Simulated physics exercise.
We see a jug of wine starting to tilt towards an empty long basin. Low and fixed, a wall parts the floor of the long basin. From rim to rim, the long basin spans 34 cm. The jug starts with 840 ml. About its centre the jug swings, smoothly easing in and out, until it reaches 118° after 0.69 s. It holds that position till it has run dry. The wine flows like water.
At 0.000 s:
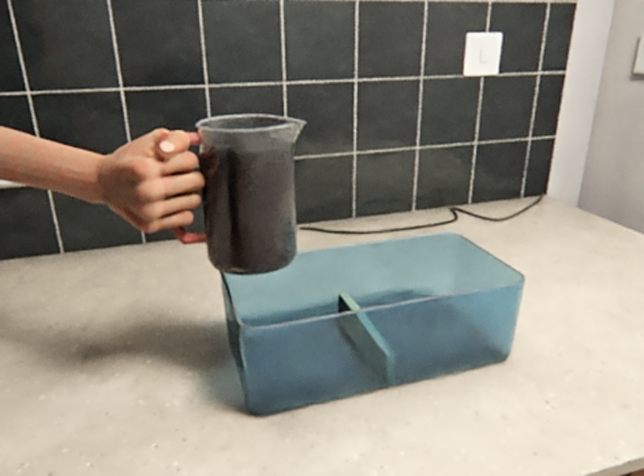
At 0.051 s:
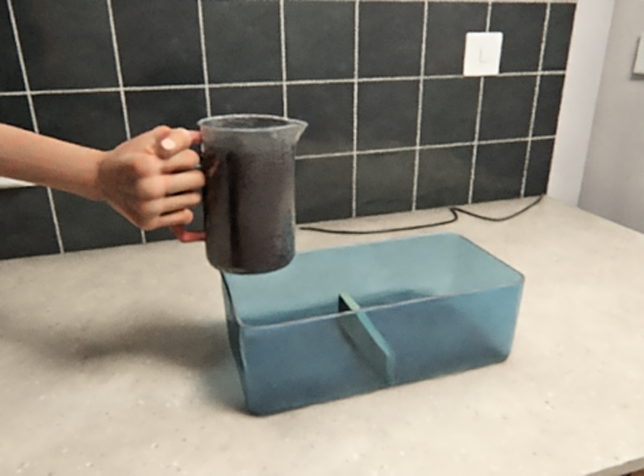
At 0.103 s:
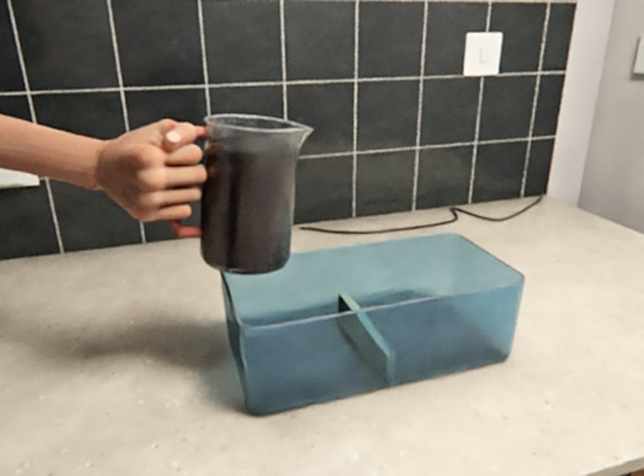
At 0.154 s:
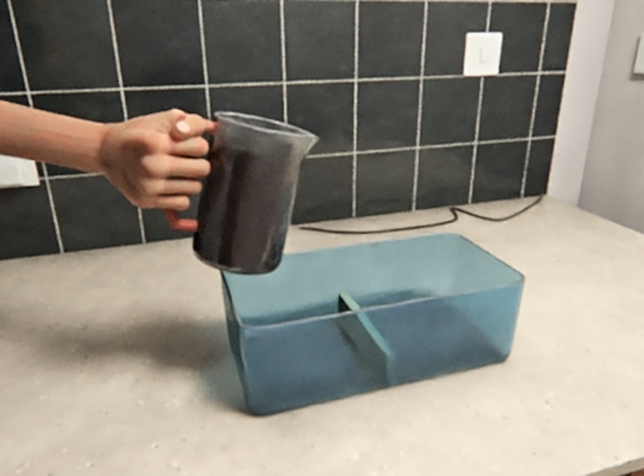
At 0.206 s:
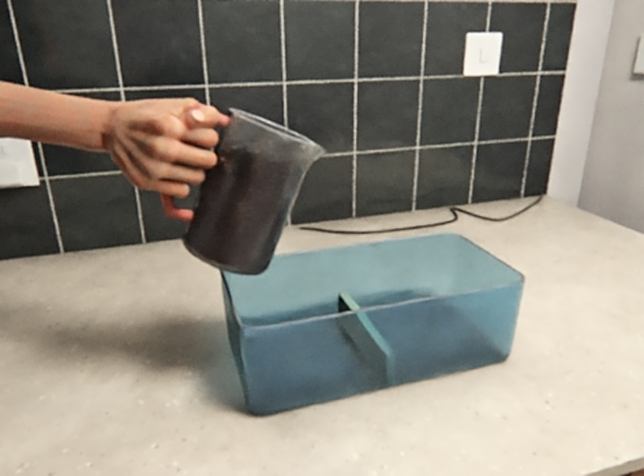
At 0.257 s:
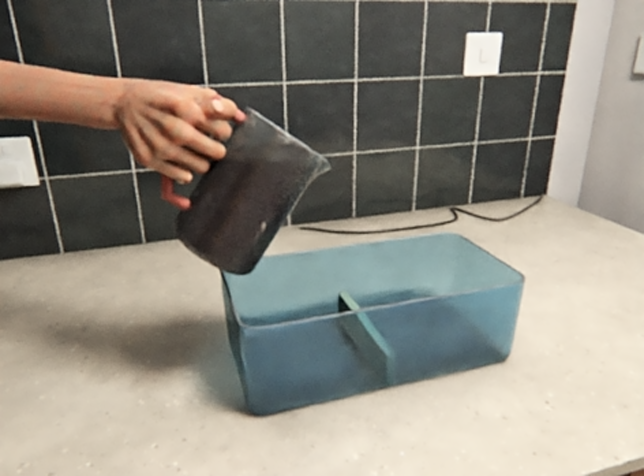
At first, a hand holds a clear jug of dark liquid almost upright above the left end of an empty blue basin with a low dividing wall. The hand then tilts the jug to the right, slowly and then faster, until it leans well over, with the liquid still inside.
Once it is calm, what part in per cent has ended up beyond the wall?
About 34 per cent ends up there.
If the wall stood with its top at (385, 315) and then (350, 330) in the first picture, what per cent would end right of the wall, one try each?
Around 5 and 65 percent, in that order.
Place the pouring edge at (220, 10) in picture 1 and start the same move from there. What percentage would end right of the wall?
Then about 5 per cent.
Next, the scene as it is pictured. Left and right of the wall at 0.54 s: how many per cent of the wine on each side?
4 per cent left and 16 right, roughly.
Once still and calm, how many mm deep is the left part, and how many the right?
Around 20 mm deep on the left, around 10 mm deep on the right.
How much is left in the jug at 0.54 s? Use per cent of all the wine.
64 %.
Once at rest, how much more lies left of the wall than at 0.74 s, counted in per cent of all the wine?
About 16 percent, give or take.
After 0.54 s the tilt is 104° and 63 per cent is still to pour, 4 is left of the wall and 15 right of it.
After 0.74 s the tilt is 118° and 14 per cent is still to pour, 47 is left of the wall and 29 right of it.
After 0.96 s the tilt is 118° and 1 per cent is still to pour, 61 is left of the wall and 33 right of it.
After 1.19 s the tilt is 118° and 0 per cent is still to pour, 63 is left of the wall and 34 right of it.
In the end 63 per cent lies left of the wall, 34 right of it and 3 outside.
